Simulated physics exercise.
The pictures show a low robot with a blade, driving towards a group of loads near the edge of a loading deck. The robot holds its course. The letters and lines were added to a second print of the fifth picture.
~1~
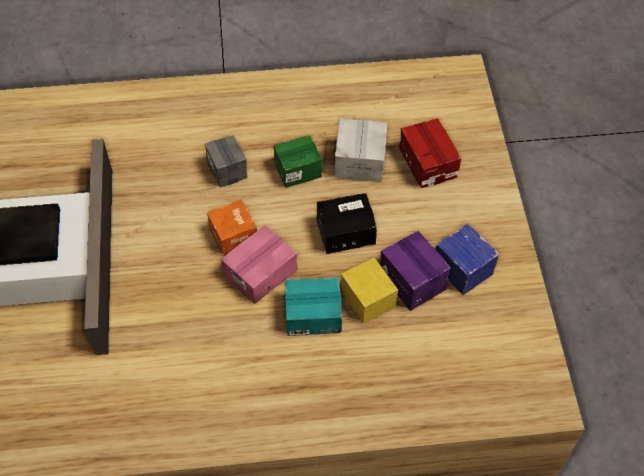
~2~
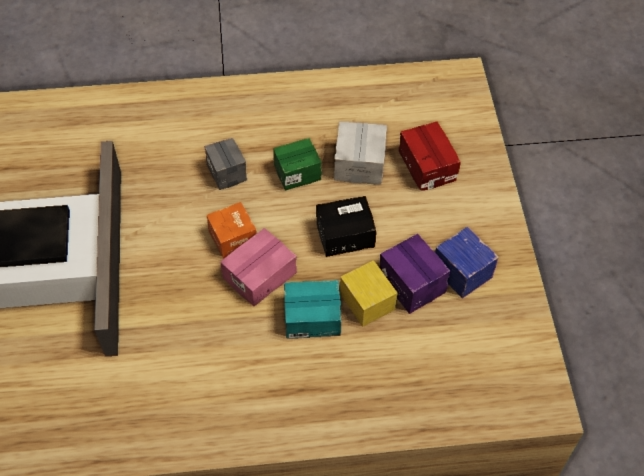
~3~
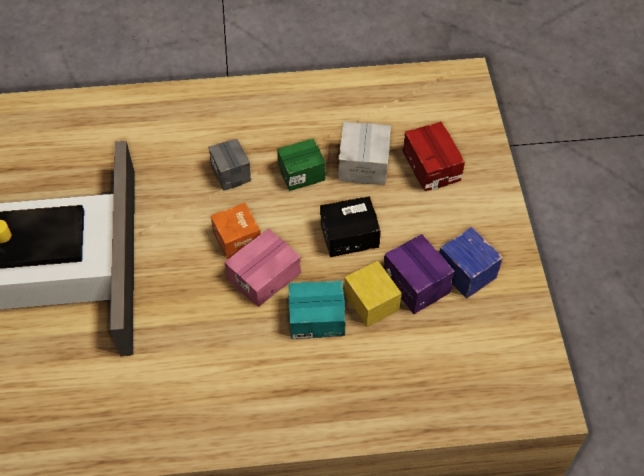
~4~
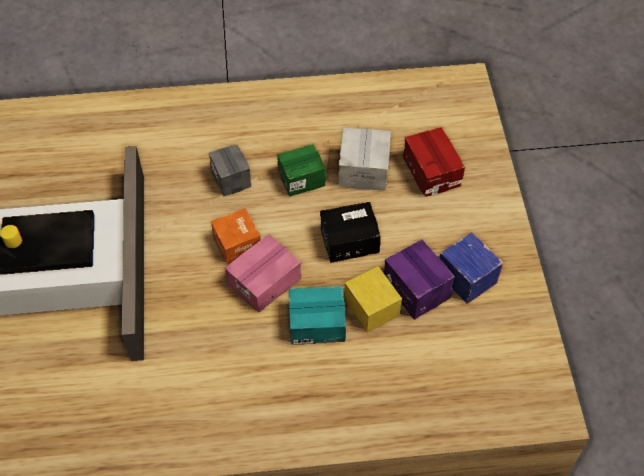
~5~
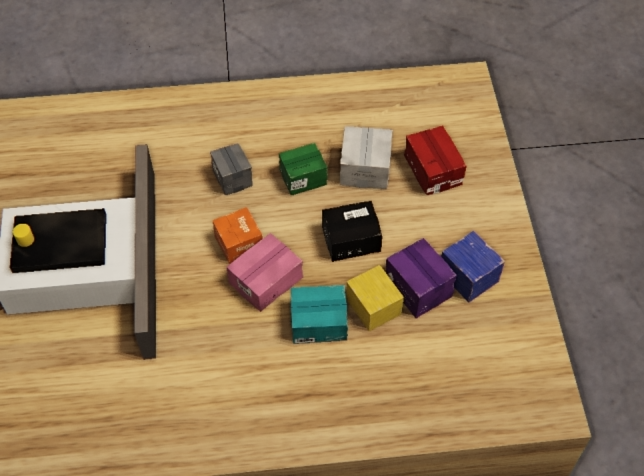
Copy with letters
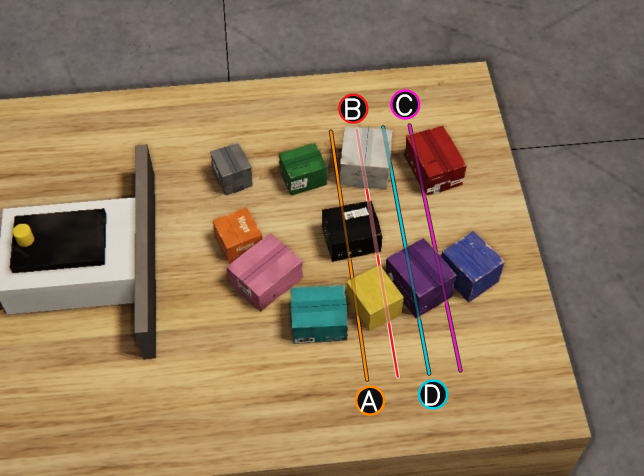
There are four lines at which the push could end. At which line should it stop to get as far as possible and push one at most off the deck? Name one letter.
The farthest such stop is B.
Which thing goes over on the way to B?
The blue crate goes over.
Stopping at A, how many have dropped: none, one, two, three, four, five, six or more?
By then, none.
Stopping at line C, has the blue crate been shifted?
Yes.
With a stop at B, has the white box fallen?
No.
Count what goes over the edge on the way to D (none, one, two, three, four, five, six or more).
By then, two.
On the marked copy, A at (347, 245); B at (375, 242); C at (433, 237); D at (404, 240).
Following B. Soon after the start, robot (151, 231); grey parcel (247, 168); pink parcel (275, 274).
Later, robot (238, 224); blue crate (487, 263); red parcel (448, 160).
In the end, robot (299, 218); blue crate over the edge; red parcel (503, 155); one fallen.
As for the rest, A is within the limit but short; C drops four; D drops two.
